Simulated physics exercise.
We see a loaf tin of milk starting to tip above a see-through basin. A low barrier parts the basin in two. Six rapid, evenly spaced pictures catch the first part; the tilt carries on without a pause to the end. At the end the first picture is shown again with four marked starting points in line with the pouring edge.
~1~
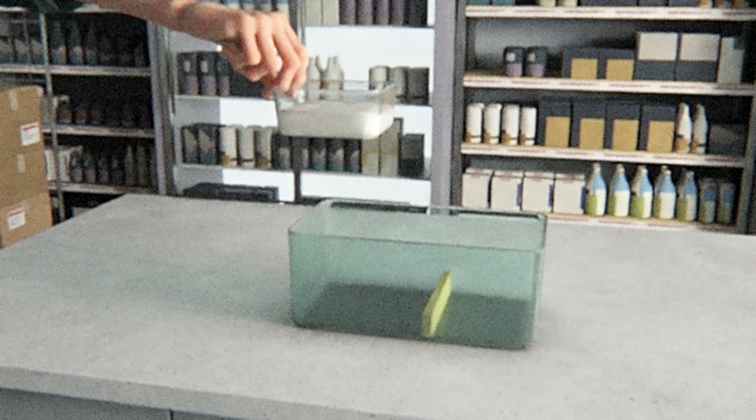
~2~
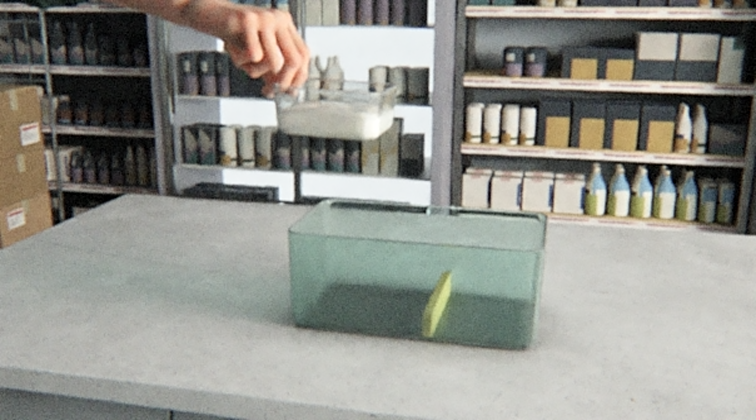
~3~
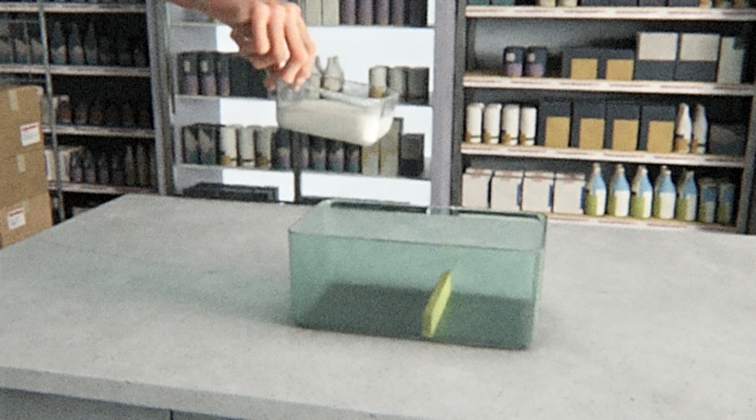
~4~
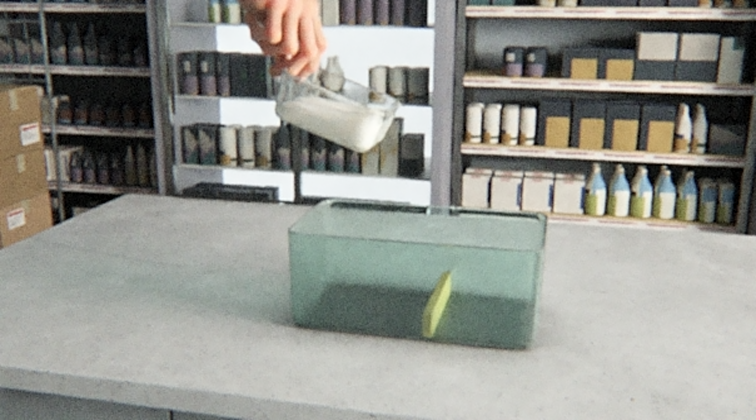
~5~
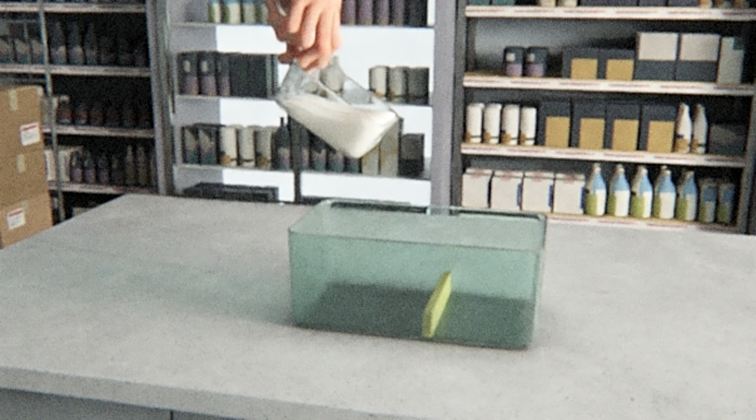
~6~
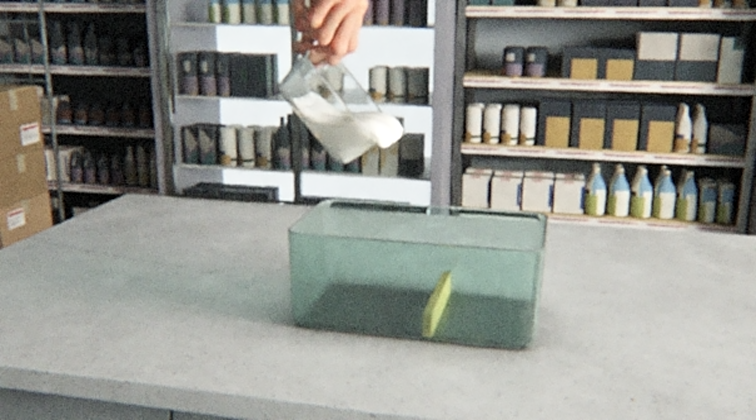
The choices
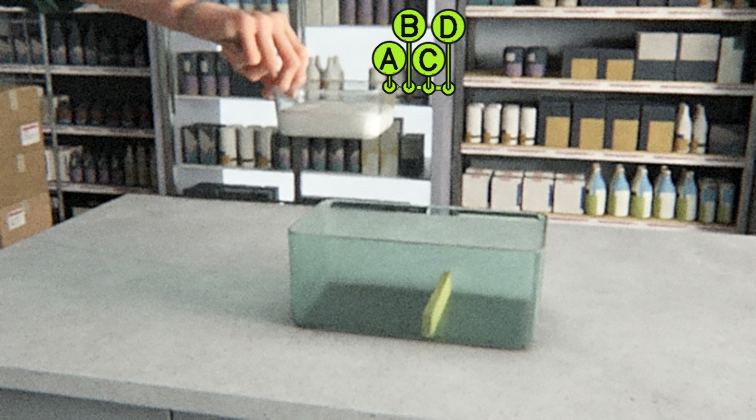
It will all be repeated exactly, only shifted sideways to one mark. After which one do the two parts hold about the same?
Go for B.
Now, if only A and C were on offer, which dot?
That is dot C.
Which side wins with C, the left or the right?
The right side.
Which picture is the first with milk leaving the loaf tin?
Picture 6.
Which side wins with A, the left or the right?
The left side.
On the marked copy, A at (389, 86); B at (409, 87); C at (428, 87); D at (448, 88).
Choosing A, about 84 % ends left of the wall and 14 % right of it.
Choosing B, about 48 % ends left of the wall and 52 % right of it.
Choosing C, about 28 % ends left of the wall and 70 % right of it.
Choosing D, about 21 % ends left of the wall and 78 % right of it.
